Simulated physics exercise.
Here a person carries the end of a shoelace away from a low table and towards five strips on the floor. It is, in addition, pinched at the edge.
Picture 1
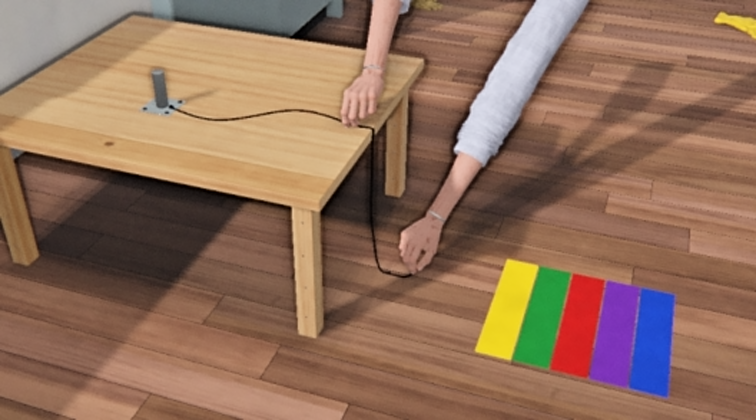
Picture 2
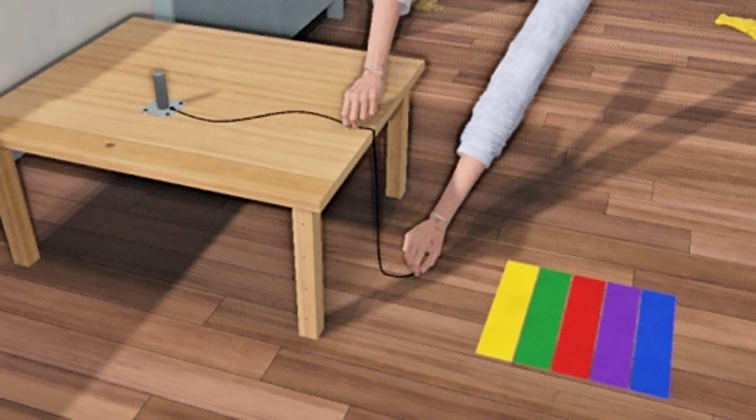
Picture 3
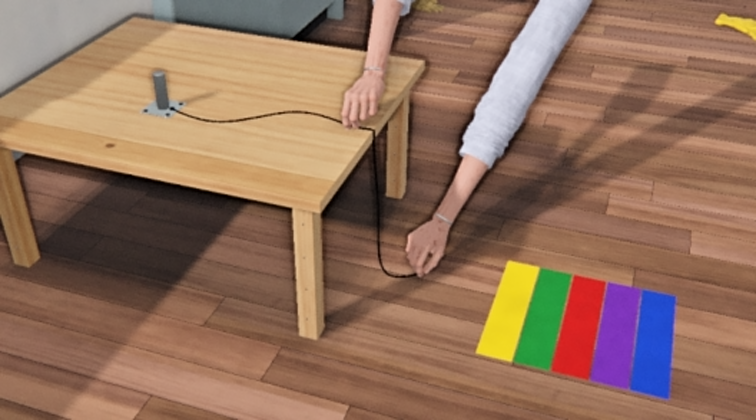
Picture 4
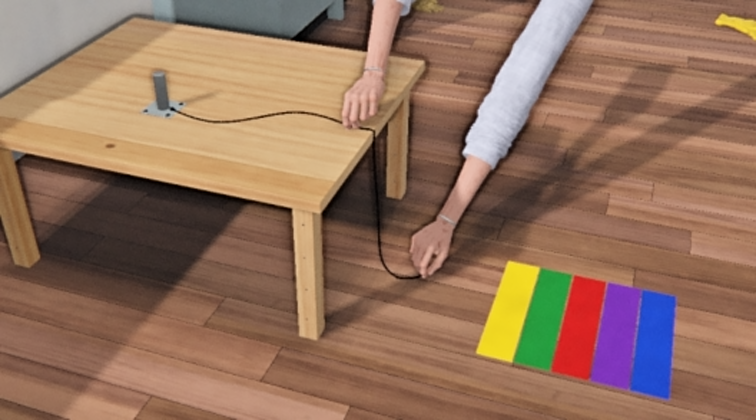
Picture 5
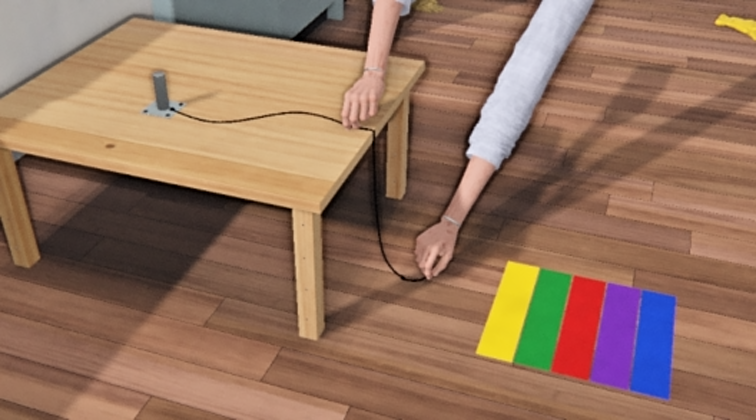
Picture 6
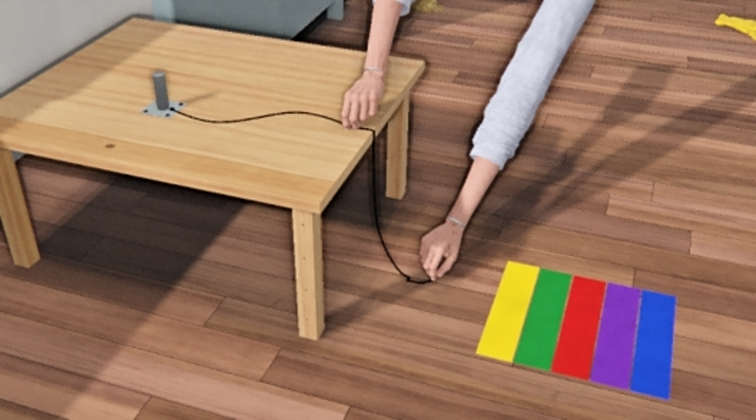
A person pinching a dark cord at a wooden table's edge, the other hand inching its end right above the floor.
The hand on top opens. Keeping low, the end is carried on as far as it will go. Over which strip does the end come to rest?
Over the green strip.
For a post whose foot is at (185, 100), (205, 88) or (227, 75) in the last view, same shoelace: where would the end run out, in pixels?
Try by try: (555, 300), (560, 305) and (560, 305).
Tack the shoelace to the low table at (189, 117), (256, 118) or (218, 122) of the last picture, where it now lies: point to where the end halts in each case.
Approximately (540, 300), (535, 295) and (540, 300) respectively.
A little later, end near (469, 283); short of the strips.
Next, end near (515, 293); over yellow.
When it is tight, end near (543, 299); over green. It gets as far as the green strip.
